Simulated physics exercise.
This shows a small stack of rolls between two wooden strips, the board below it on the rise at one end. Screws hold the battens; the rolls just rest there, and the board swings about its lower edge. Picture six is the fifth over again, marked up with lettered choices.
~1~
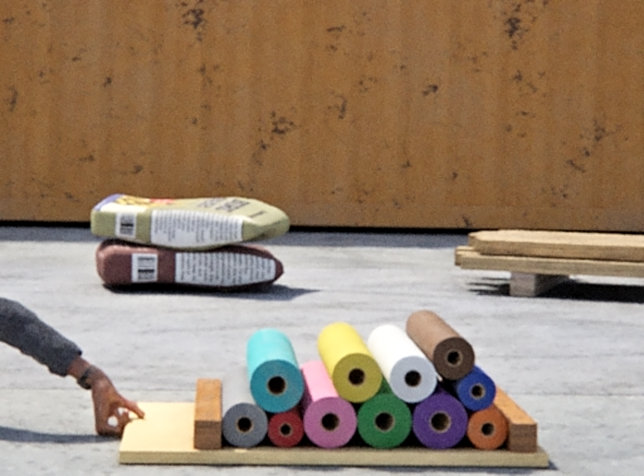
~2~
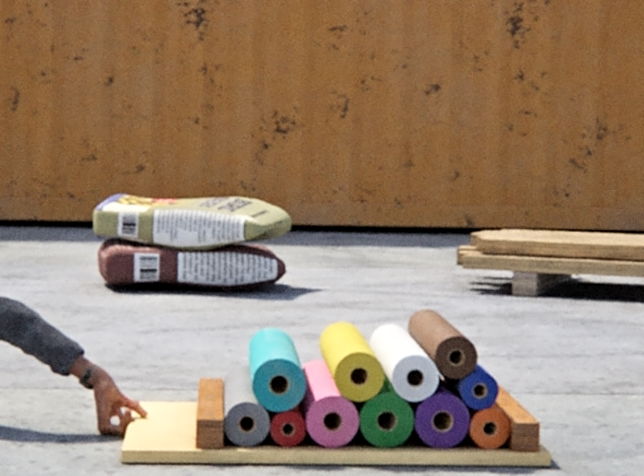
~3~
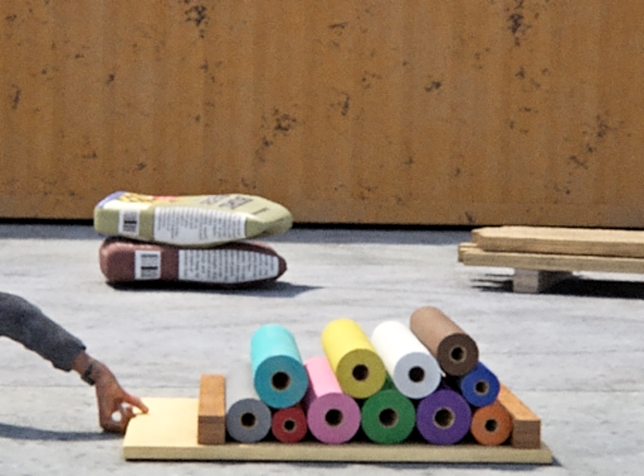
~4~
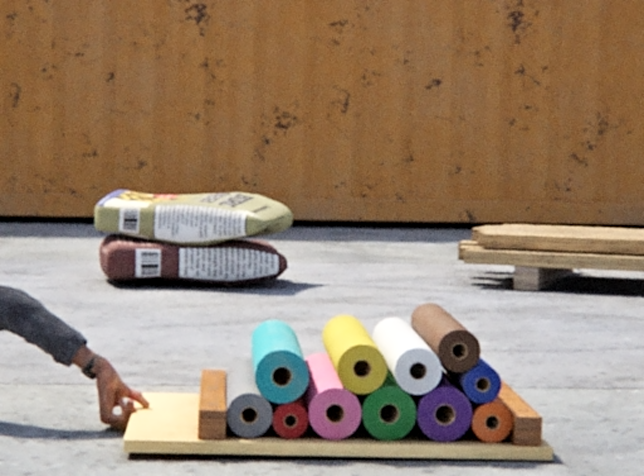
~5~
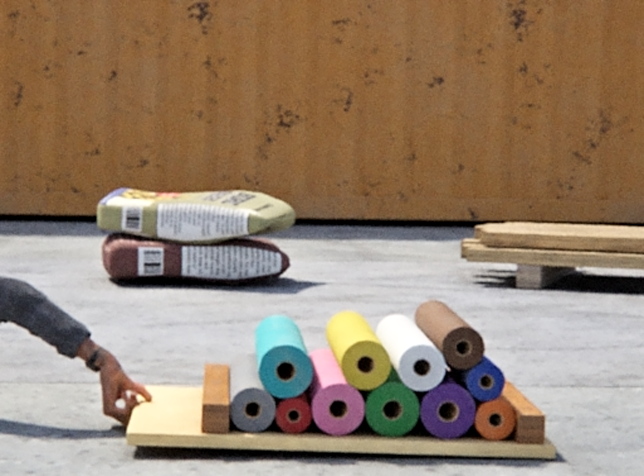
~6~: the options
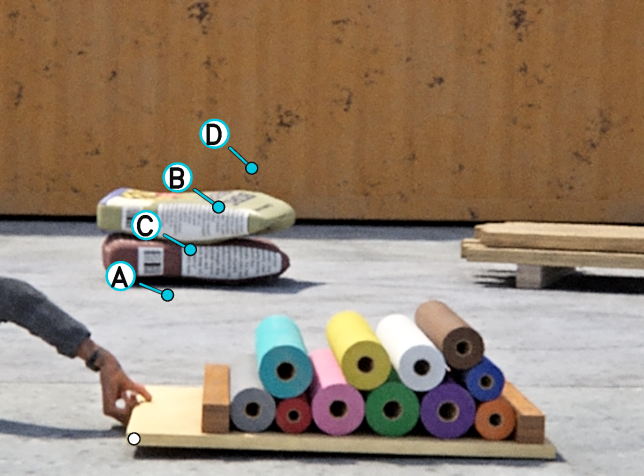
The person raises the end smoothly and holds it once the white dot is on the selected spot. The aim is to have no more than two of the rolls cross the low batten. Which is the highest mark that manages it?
Lift it to C and no more.
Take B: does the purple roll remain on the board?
Yes.
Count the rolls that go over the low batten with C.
It comes to two.
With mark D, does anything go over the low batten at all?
Yes.
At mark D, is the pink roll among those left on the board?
Yes.
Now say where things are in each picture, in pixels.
Yellow roll (357, 377); blue roll (477, 391); white roll (413, 378), in the first frame.
White roll (415, 378); brown roll (456, 357), in the second frame.
Board (331, 415); grey roll (249, 420); red roll (289, 425); yellow roll (361, 372), in the third frame.
Board (332, 410); grey roll (249, 415); red roll (291, 421), in the fourth frame.
Board (334, 406); grey roll (252, 409); red roll (293, 416), in the fifth frame.
On the marked copy, A at (168, 295); B at (219, 207); C at (190, 250); D at (252, 168); the white dot at (134, 439).
Following C. Soon after the start, board at 17°.
Later, board at 28°.
In the end, board at 28°, two over the low batten (blue, brown).
As for the rest, A two over the low batten (blue, brown); B four over the low batten (yellow, blue, white, brown); D four over the low batten (yellow, blue, white, brown).
